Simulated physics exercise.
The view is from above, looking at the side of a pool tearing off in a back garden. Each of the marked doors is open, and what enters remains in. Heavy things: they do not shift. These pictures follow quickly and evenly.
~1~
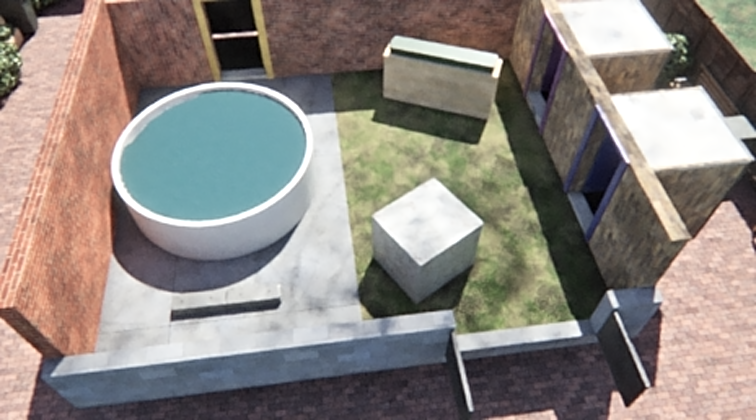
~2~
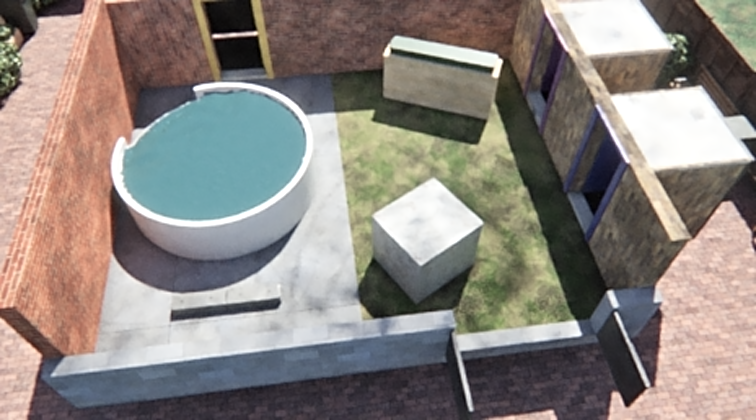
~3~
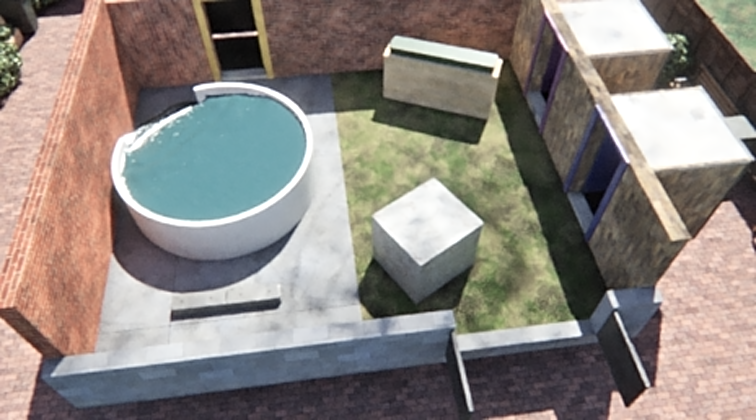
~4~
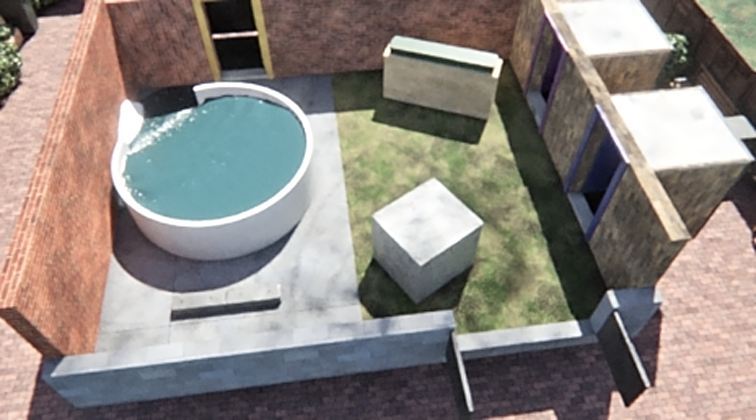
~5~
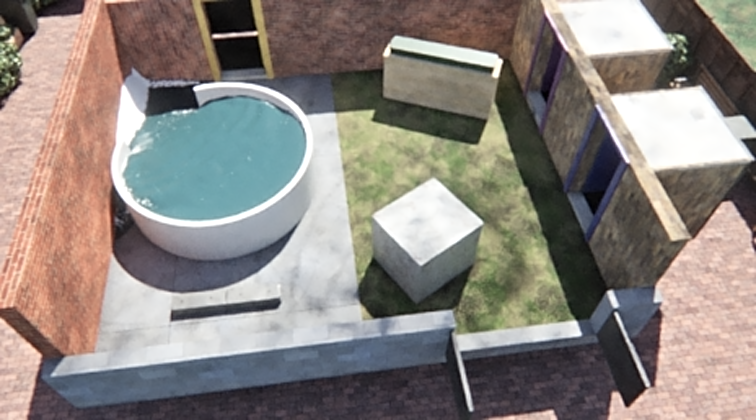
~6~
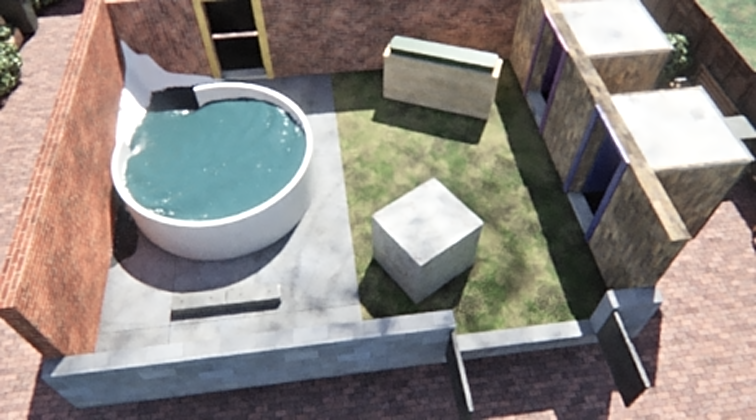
A round white-walled pool of teal water stands at the left of a brick-walled back garden, seen from above by a camera that stays still. Grey paving surrounds it, with a pale block and a long box on the grass to the right, beside a yellow-framed doorway and white-topped boxes. The pool's far left side tears open, its wall peeling outward as ripples spread across the water.
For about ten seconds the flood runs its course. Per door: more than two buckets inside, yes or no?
Per door - blue door: Yes, purple door: No, yellow door: Yes.
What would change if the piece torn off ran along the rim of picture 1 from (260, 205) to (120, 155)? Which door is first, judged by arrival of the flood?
The one in yellow.
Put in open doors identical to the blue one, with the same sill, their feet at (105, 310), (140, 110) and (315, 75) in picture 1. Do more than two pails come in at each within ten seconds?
The first misses the line, the next clears the line, the last misses the line.
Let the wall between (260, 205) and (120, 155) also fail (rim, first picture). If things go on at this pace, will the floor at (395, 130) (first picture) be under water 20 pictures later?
Answer: Bone-dry.
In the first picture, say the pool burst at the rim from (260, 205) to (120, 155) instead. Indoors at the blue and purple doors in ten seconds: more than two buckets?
Note: Blue door crosses the line, purple door misses the line.
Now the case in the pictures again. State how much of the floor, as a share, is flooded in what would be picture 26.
That comes to about 60 per cent.
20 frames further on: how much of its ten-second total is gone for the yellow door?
Around 45 percent.
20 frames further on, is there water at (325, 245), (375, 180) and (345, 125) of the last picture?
First spot not wet, second soaked, third soaked.
A moment on, water covers 15 % of the floor; the blue door not reached, the purple door not reached, the yellow door under two buckets in.
Next, water covers 30 % of the floor; the blue door not reached, the purple door not reached, the yellow door over two buckets in.
Then, water covers 60 % of the floor; the blue door not reached, the purple door not reached, the yellow door far over two buckets in.
Later, water covers 95 % of the floor; the blue door under two buckets in, the purple door wet at the sill, nothing in, the yellow door far over two buckets in.
In the end, water covers 100 % of the floor; the blue door over two buckets in, the purple door wet at the sill, nothing in, the yellow door far over two buckets in.
